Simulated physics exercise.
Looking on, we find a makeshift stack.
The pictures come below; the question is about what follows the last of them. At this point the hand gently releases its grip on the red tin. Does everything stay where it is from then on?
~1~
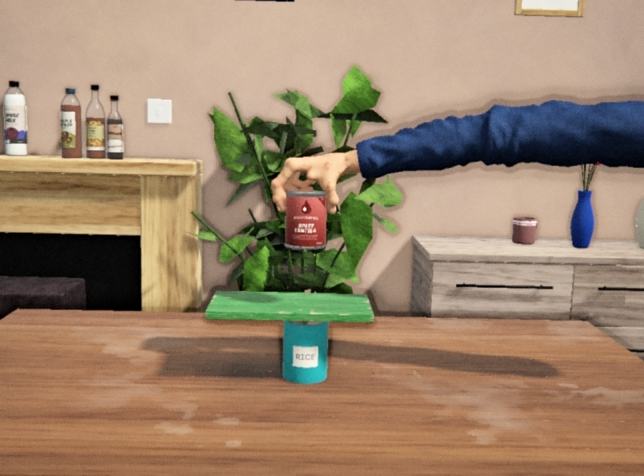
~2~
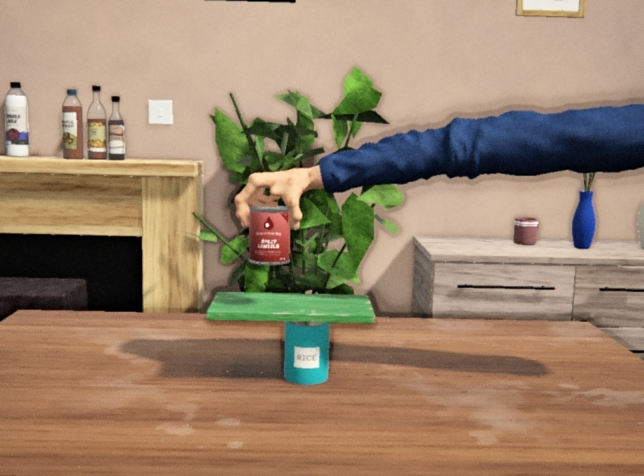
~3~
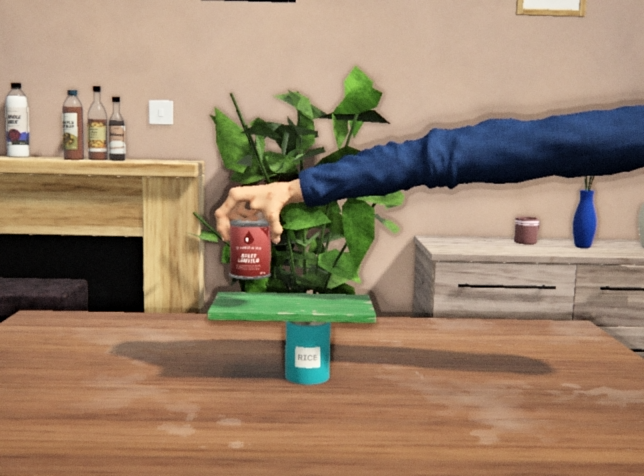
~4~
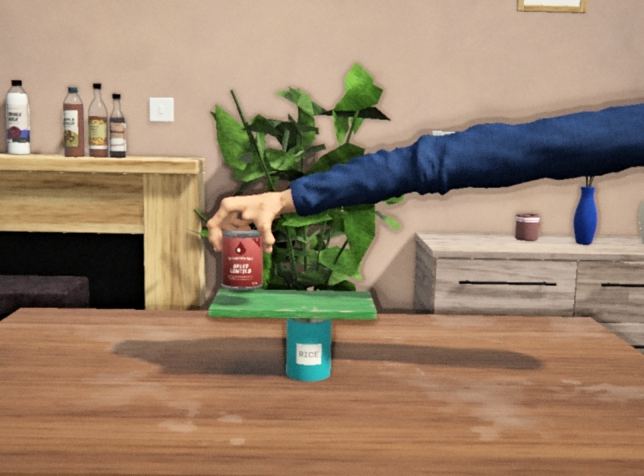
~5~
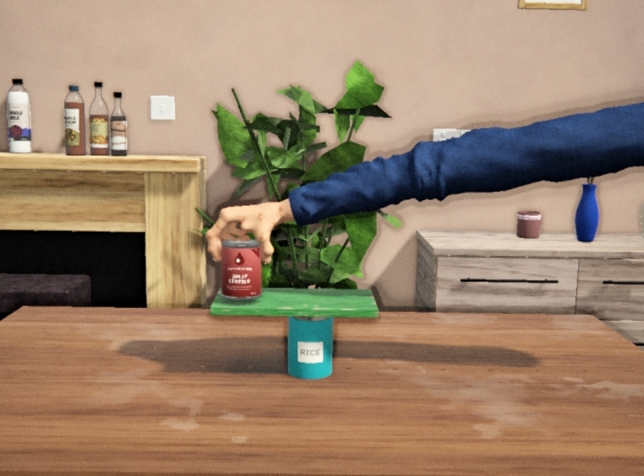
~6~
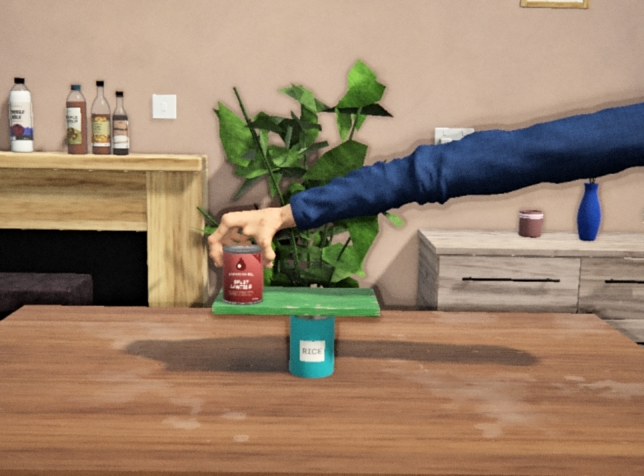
No. Something drops or tips.
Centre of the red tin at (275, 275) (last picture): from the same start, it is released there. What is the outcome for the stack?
Well, it crumbles then.
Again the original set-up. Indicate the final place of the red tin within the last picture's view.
I'd say around (198, 362) in the last view.
Then, 0.30 s past the last view, red tin now fallen; green board rocked 46° from its first pose.
Then, 0.40 s past the last view, green board rocked 71° from its first pose.
Then, 0.80 s past the last view, green board rocked 52° from its first pose.
Finally, fallen, red tin; down or leaning hard in the stack, green board; turquoise jar still in place. Final places as the last picture's camera would see them, red tin near (199, 362). The stack loses its balance.
